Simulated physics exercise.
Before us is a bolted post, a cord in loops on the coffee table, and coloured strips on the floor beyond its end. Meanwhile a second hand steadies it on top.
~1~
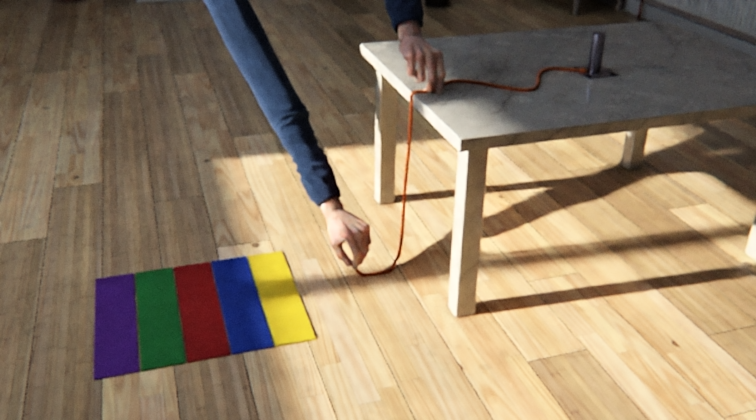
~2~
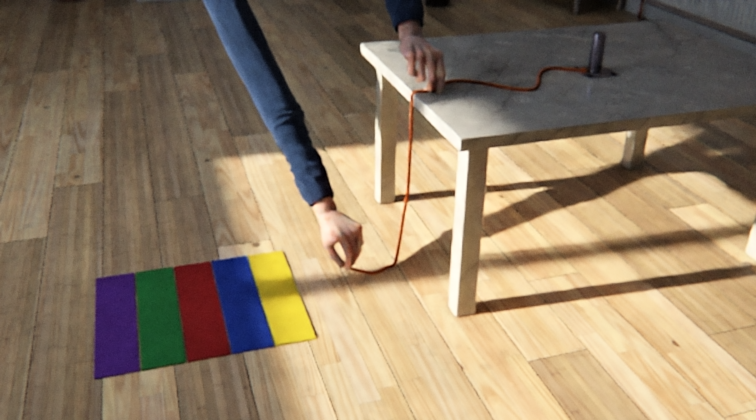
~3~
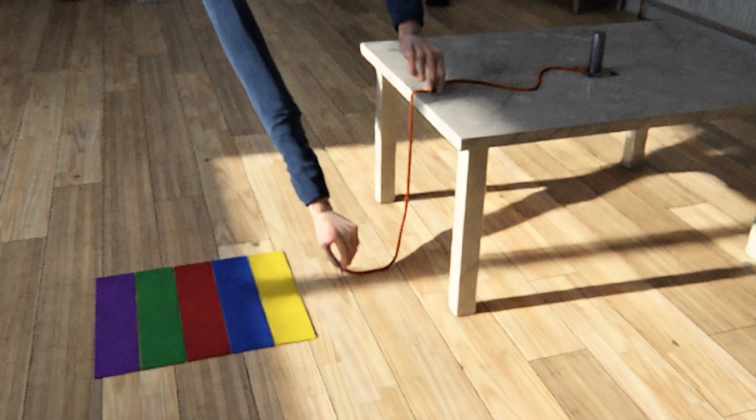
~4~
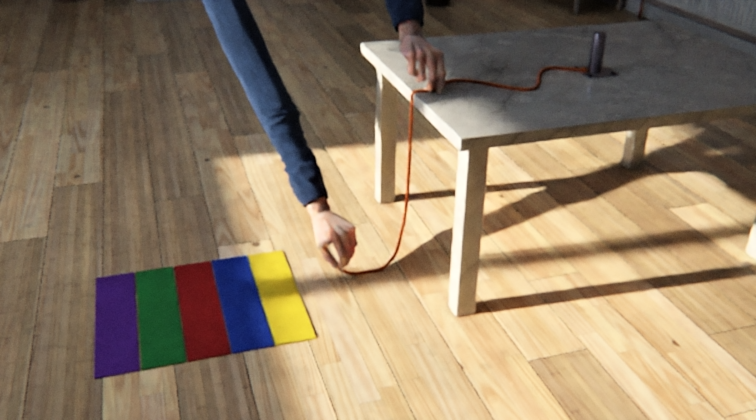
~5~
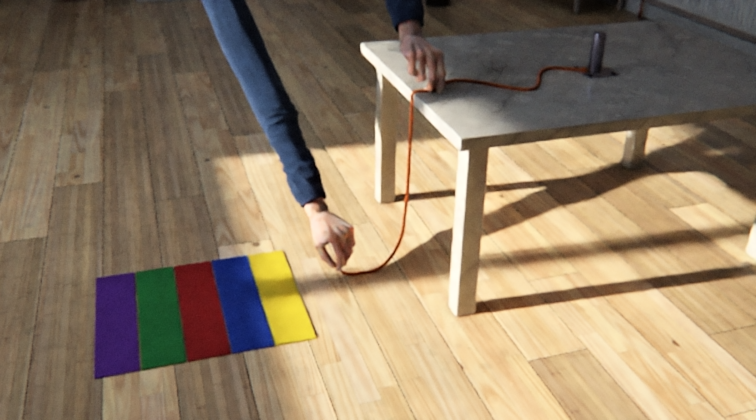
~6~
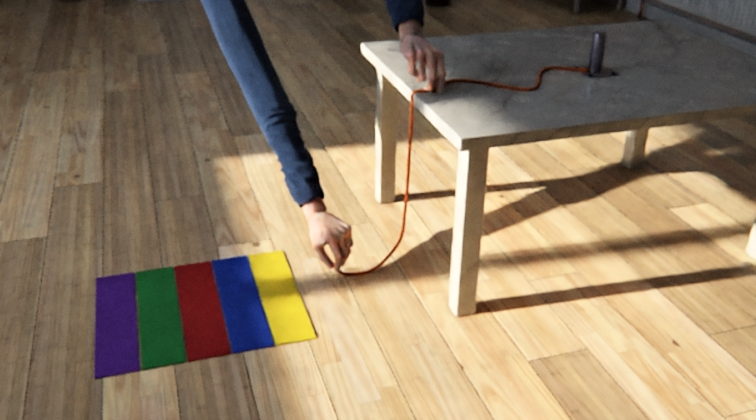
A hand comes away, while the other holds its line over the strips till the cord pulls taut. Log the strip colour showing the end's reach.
Reach: Green strip.
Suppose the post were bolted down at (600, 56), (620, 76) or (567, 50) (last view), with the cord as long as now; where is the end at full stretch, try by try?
In pixels, the answers are (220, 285), (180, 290) and (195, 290).
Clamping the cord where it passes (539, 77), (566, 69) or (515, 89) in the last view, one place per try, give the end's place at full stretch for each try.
First try around (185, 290), second around (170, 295), third around (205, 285).
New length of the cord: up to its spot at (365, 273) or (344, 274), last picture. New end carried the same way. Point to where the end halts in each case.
First try near (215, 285), second near (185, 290).
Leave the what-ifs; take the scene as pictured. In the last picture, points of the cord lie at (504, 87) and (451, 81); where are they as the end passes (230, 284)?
You'll see them at (467, 87) and then at (414, 97).
A little later, end near (231, 284); over blue.
Next, end near (187, 291); over red.
When it is tight, end near (162, 295); over green. It halts on the green strip.
